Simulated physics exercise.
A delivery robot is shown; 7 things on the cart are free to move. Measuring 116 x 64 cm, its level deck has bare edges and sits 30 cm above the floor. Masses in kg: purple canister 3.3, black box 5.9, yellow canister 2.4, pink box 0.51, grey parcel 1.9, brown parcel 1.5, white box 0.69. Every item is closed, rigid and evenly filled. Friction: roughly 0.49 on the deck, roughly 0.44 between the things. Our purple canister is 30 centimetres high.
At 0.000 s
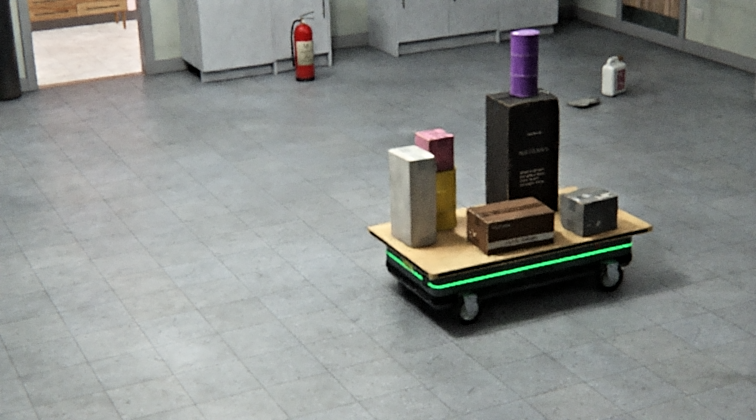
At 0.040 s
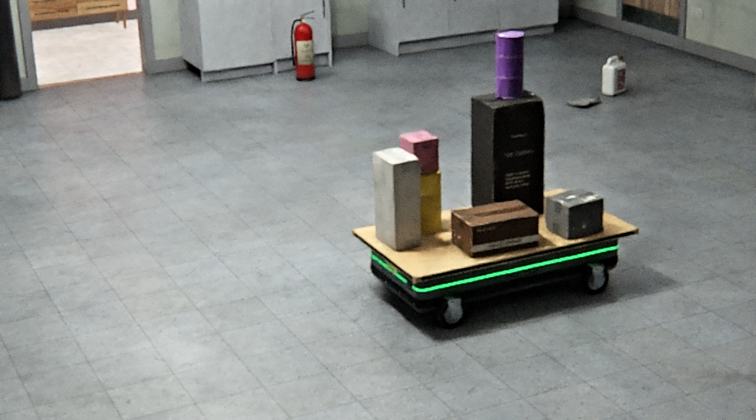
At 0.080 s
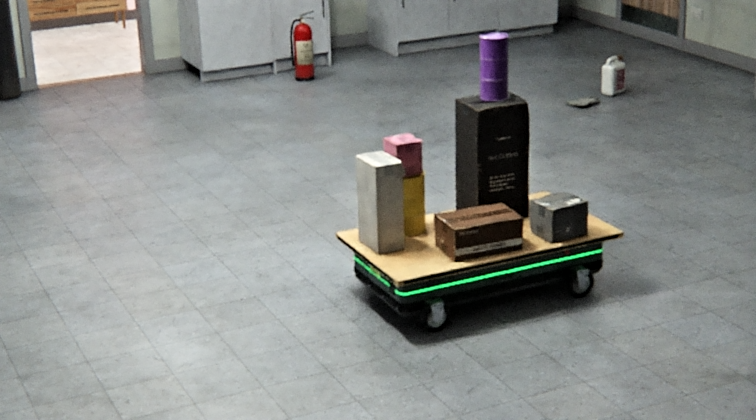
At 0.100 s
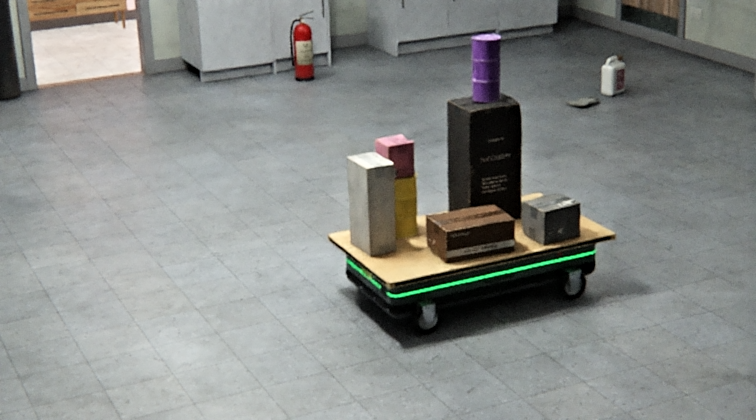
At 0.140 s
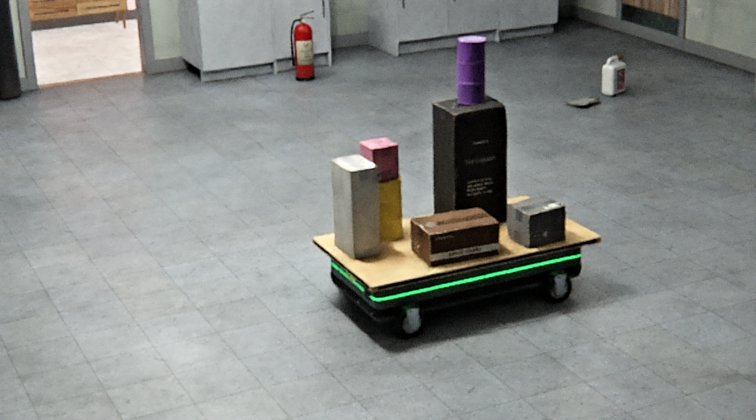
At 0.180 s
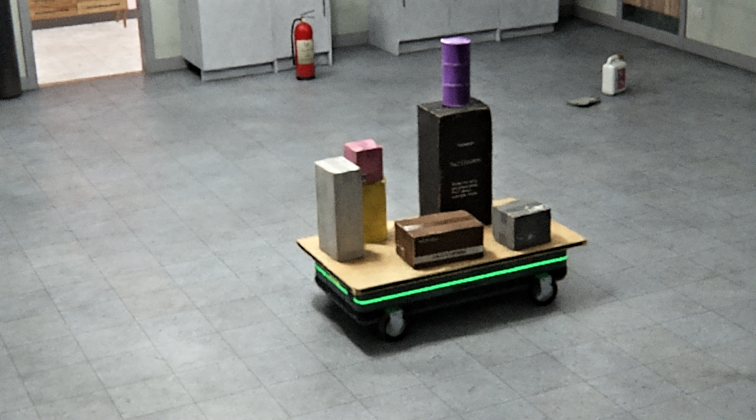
In a grey-tiled room with a red fire extinguisher by the cabinets, a low wheeled cart with a glowing green strip rolled left, carrying several boxes and a purple canister atop a tall black box.
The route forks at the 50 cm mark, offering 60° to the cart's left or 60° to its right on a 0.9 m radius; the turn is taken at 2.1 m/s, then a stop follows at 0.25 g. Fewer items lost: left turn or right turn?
Left.
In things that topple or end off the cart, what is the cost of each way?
Results - left: 5, right: 7.
Turning left. By 0.48 s, cart 101 cm along, turned 23°; yellow canister, pink box and white box now off the cart; purple canister tilted 5° near (323, 94); black box tilted 5° near (324, 193).
By 0.98 s, cart 203 cm along, turned 60°; brown parcel 35 cm from its spot.
By 1.38 s, cart 253 cm along, turned 60°; brown parcel 35 cm from its spot.
When it is over (2.1 s), off the cart, purple canister, black box, yellow canister, pink box and white box; not toppled but over 10 cm from the start, brown parcel; the last one within 10 cm of the start.
Turning right instead, purple canister, black box, yellow canister, pink box, grey parcel, brown parcel and white box tipped over or off the cart, 7 of 7 in all.
